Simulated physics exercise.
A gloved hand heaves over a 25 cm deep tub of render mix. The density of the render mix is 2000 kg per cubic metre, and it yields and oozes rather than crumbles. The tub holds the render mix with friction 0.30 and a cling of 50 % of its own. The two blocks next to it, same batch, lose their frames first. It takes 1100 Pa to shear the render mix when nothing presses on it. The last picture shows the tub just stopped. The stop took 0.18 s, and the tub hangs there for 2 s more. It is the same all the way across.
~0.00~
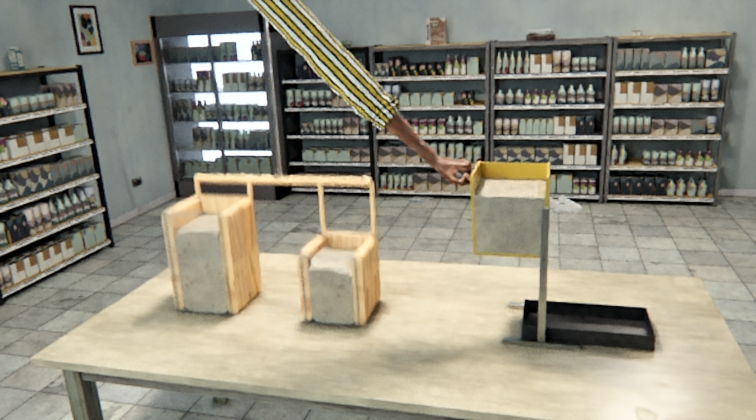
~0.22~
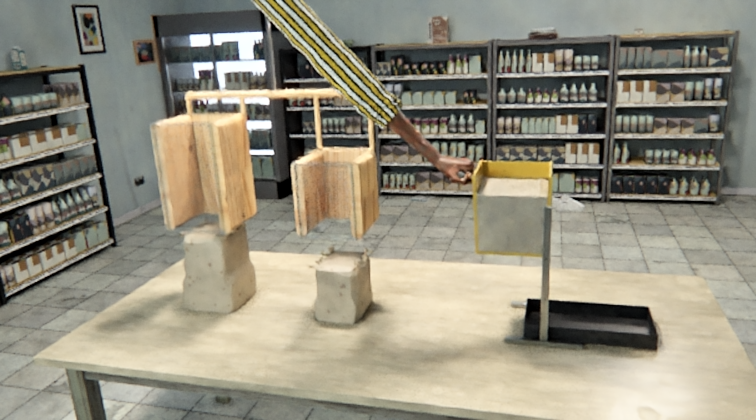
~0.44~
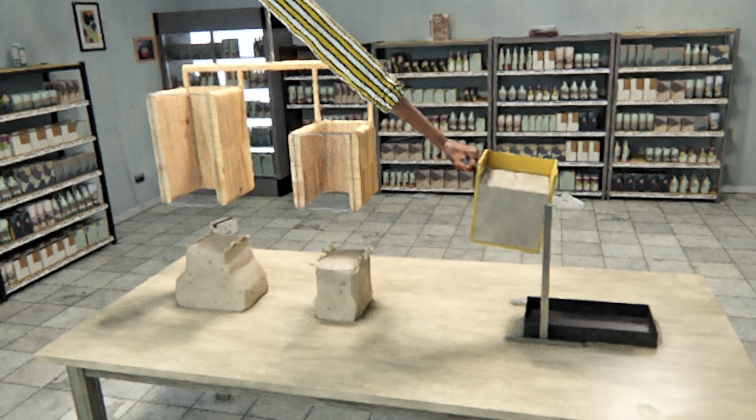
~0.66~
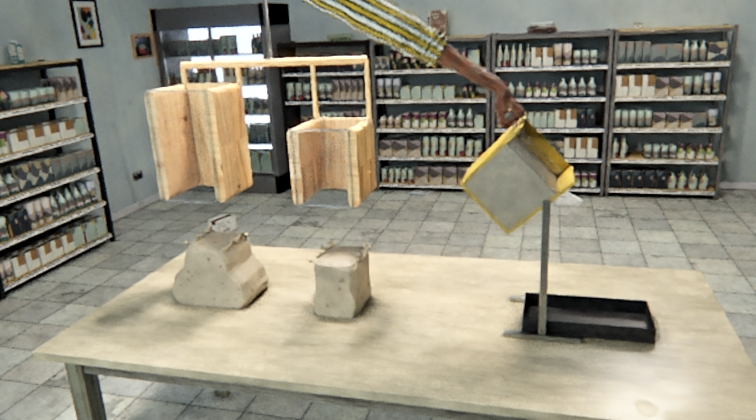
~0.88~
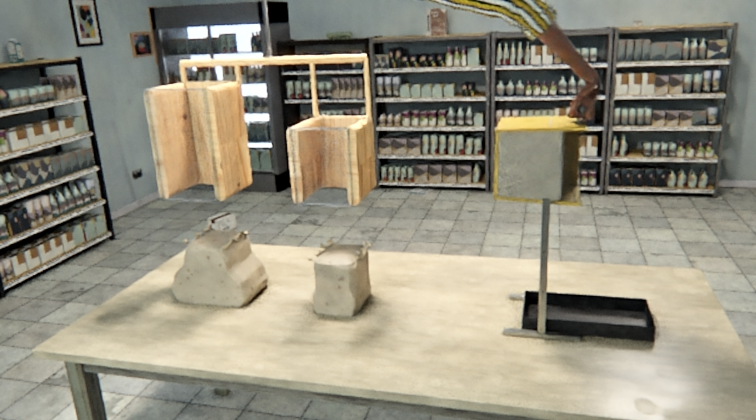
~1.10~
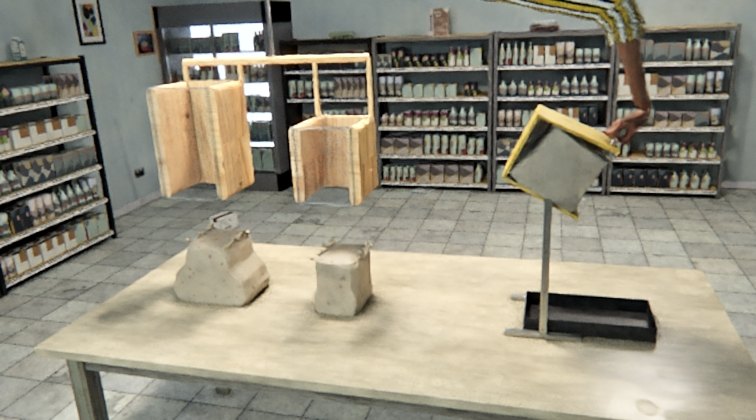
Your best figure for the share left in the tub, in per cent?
Expect roughly 0 %.
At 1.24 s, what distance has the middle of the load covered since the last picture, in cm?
About 9 cm.
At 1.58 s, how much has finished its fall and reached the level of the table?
About 75 %.
After 1.24 s, the tub is at 117 degrees and holds 68 %.
After 1.41 s, the tub is at 117 degrees and holds 6 %.
After 1.58 s, the tub is at 117 degrees and holds 0 %.
After 1.75 s, the tub is at 117 degrees and holds 0 %.
After 3.10 s, at the end, the tub is at 117 degrees and holds 0 %.
